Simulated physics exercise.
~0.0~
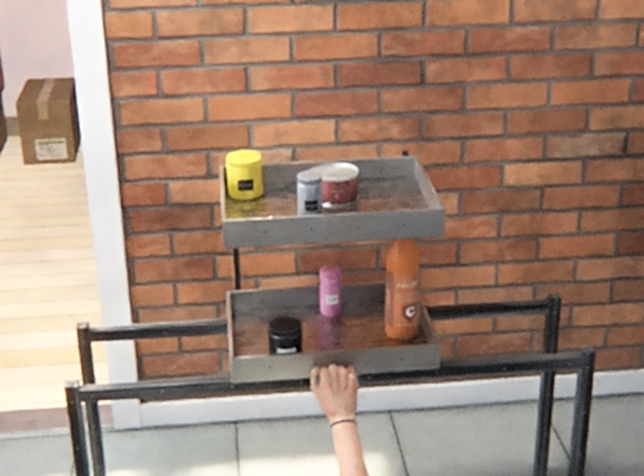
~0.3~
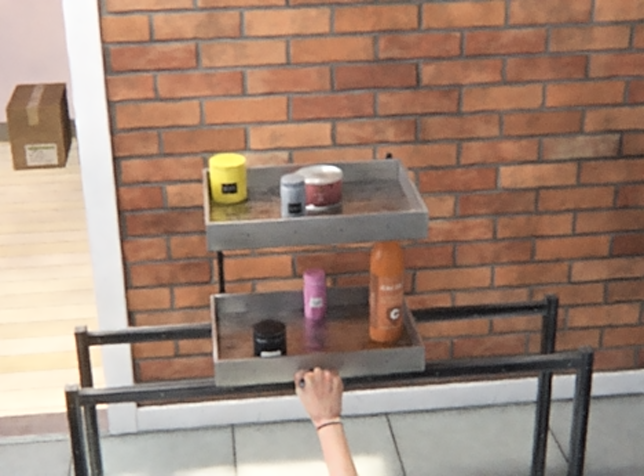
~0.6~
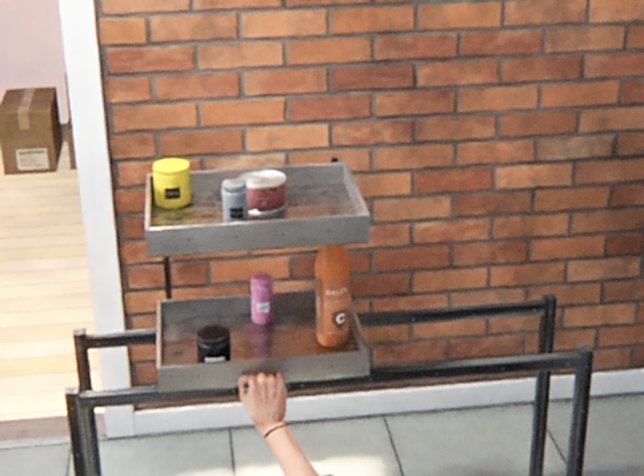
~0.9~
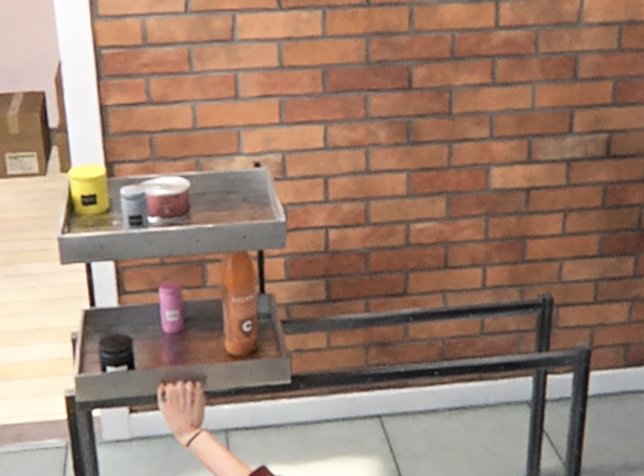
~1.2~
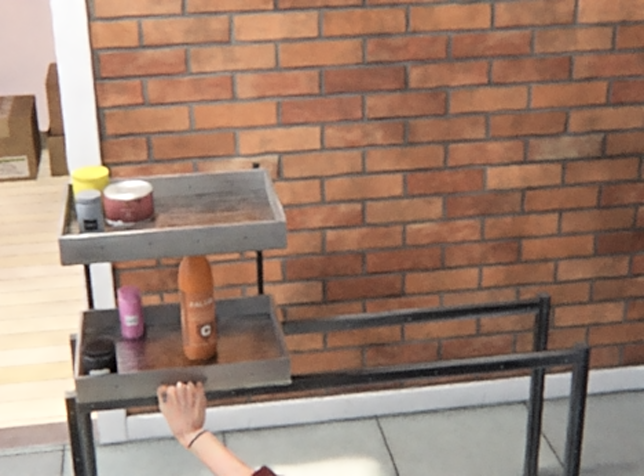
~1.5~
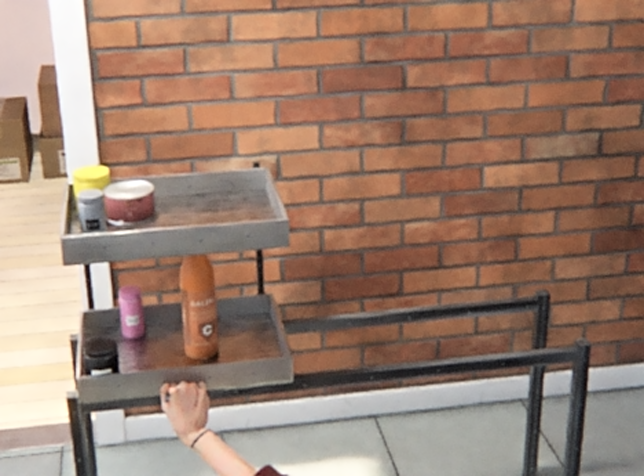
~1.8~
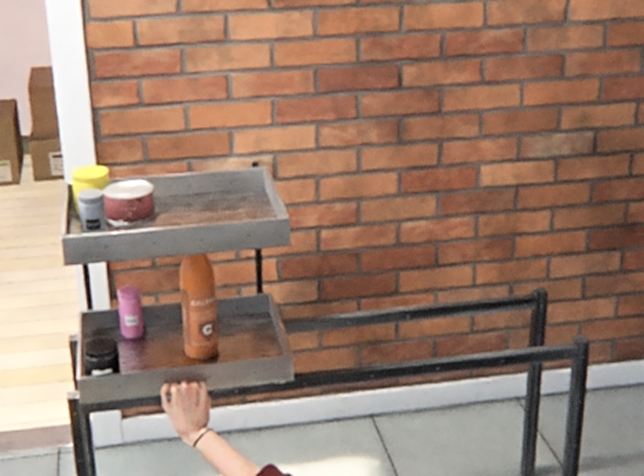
In front of a brick wall, a hand pulled a two-level grey tray of jars and bottles left along a dark rail until it stopped at the end, and the containers, including the orange bottle, slid left and stayed upright.
